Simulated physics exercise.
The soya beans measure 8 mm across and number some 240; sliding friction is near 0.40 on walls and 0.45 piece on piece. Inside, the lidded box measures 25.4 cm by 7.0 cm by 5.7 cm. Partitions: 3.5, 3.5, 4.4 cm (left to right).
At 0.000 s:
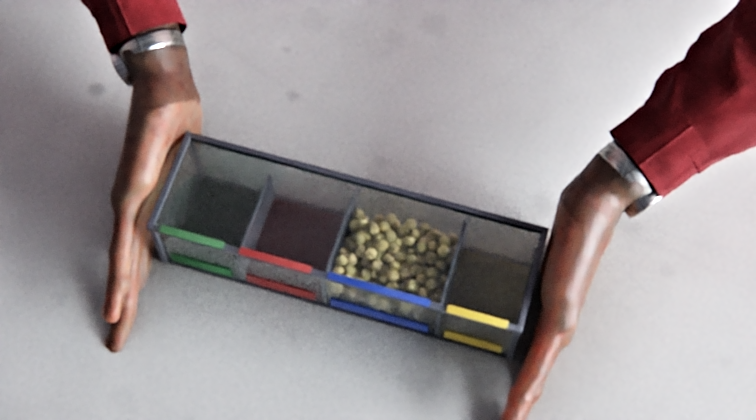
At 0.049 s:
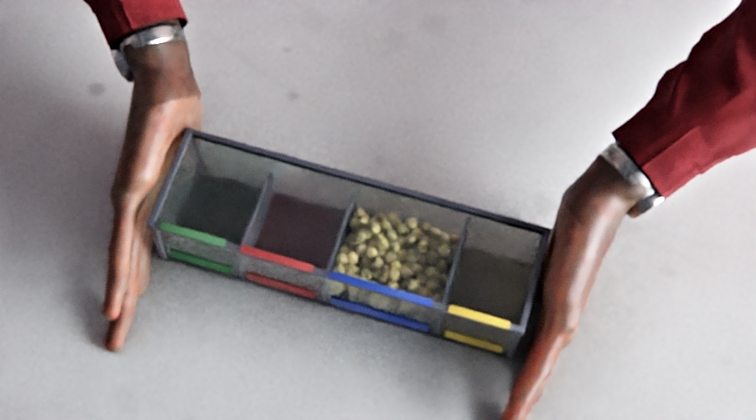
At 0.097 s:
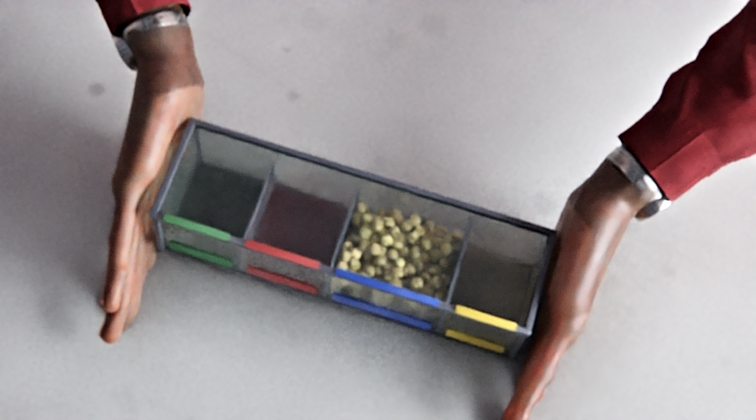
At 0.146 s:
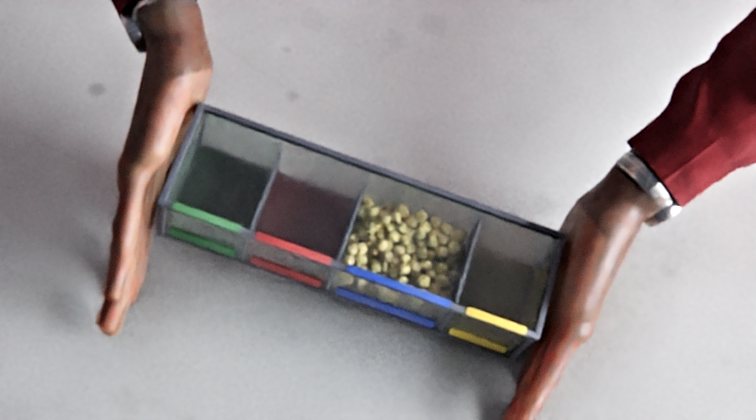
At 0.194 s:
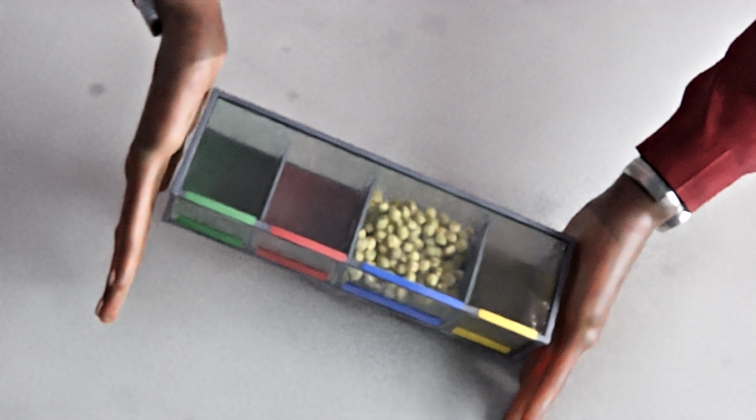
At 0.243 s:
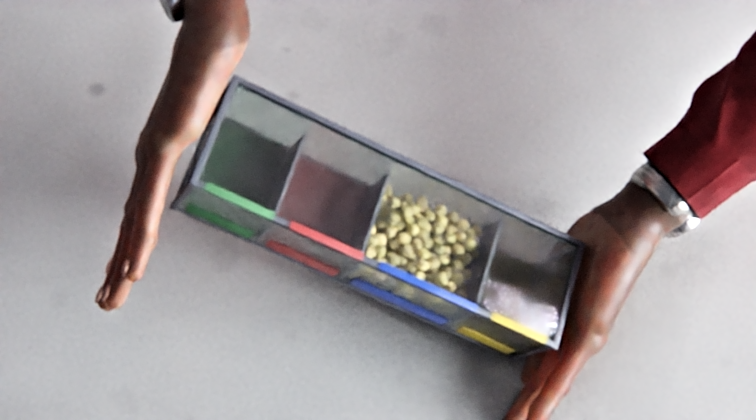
The footage shows two hands in red sleeves holding a clear four-section box between their palms, with pale beans in the blue-marked section. The hands tilt the box steadily, its left end rising and its right front corner lowest.
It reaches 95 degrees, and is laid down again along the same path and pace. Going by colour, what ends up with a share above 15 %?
Red below, blue above, green below, yellow below.
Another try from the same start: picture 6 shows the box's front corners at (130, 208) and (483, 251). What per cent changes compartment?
It would be near 75 per cent.
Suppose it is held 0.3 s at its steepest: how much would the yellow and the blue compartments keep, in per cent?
In that case yellow 10; blue 90.
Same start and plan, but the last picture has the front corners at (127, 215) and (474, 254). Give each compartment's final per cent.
Red 10; blue 25; green 65; yellow 0.
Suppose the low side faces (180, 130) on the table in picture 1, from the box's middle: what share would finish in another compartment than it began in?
Some 65 per cent.
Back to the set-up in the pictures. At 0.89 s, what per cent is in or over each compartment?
Red 0; blue 90; green 0; yellow 10.
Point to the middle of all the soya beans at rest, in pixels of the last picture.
At about (416, 278).
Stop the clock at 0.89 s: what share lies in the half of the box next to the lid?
Roughly 50 per cent.
Then, at 0.89 s, tilt 94 degrees; blue 90 %, yellow 10 %.
After 1.33 s, tilt 39 degrees; blue 90 %, yellow 10 %.
After 1.84 s, tilt 0 degrees; blue 90 %, yellow 10 %.
At rest (2.5 s), red 0 %, blue 90 %, green 0 %, yellow 10 %.
